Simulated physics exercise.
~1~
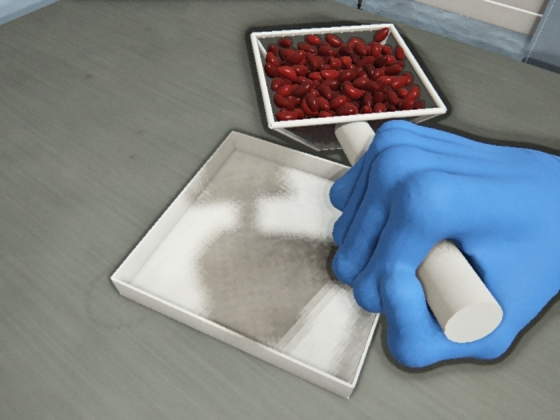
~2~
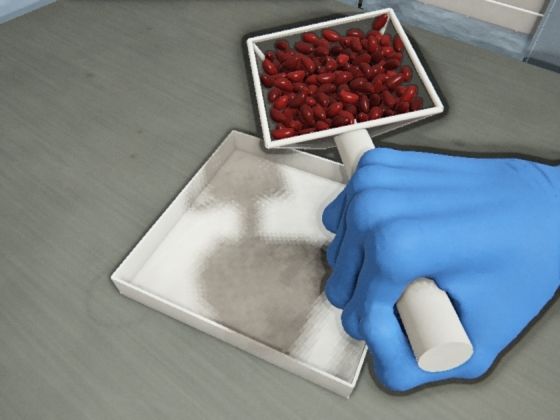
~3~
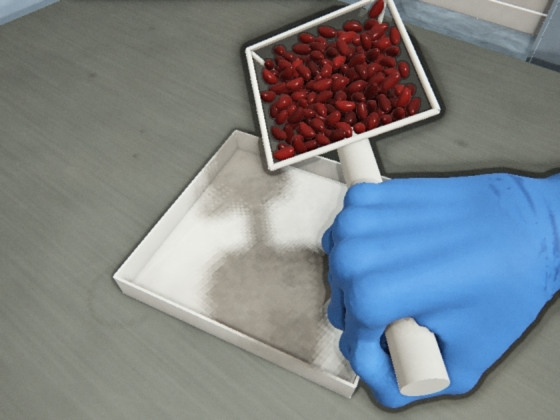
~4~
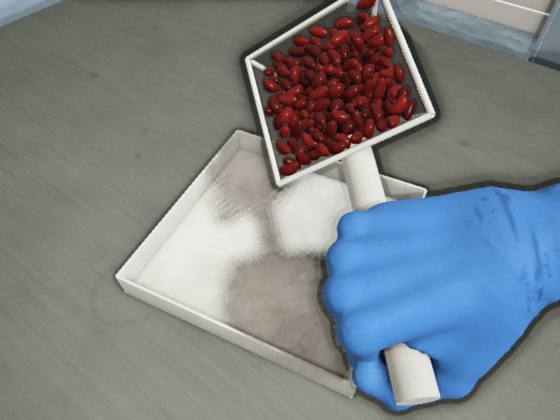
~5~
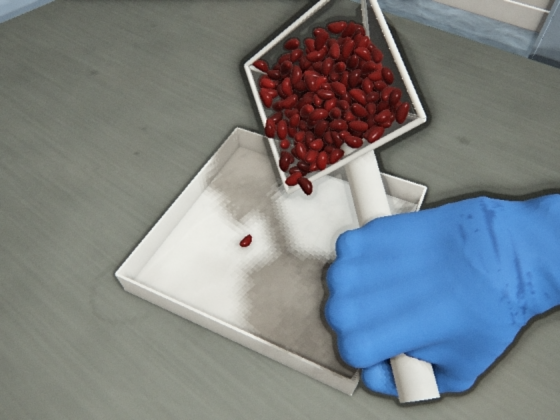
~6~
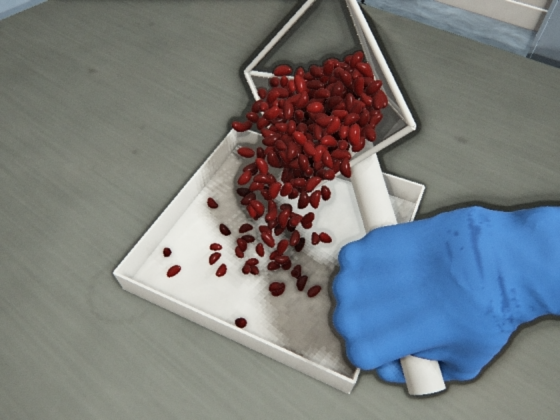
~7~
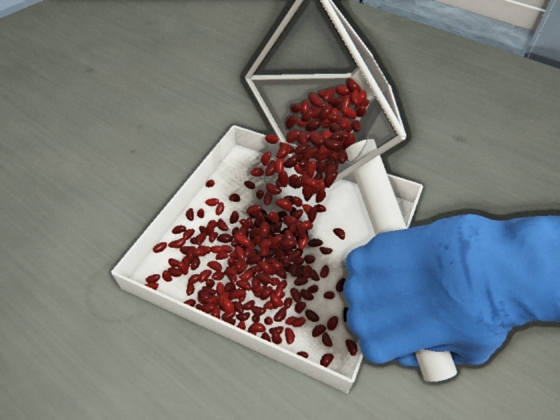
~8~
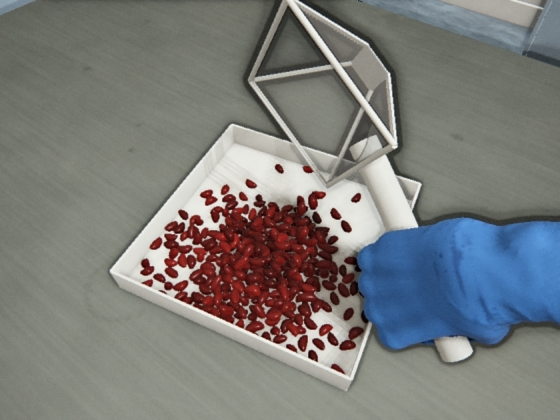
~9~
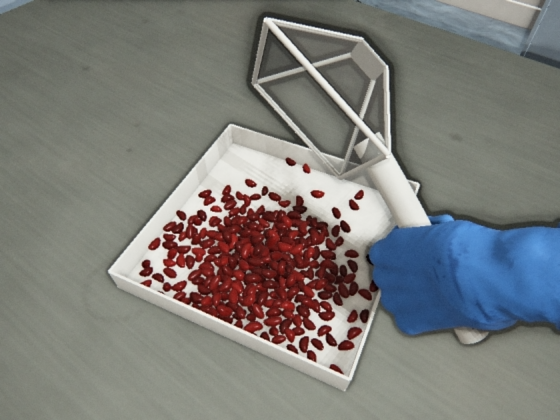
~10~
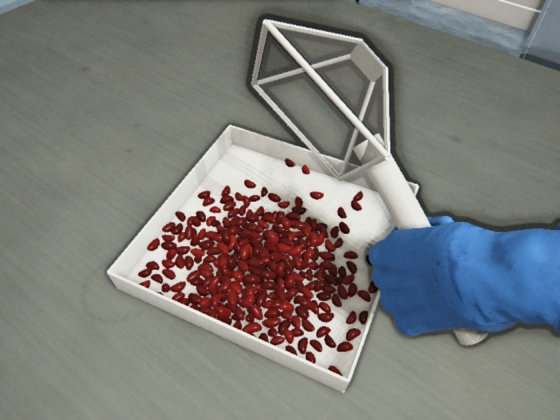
A blue-gloved hand tipped a square scoop full of red kidney beans over a shallow white tray, and after a few fell, the rest poured out in a rush, leaving the scoop empty and the beans heaped and scattered across the tray.
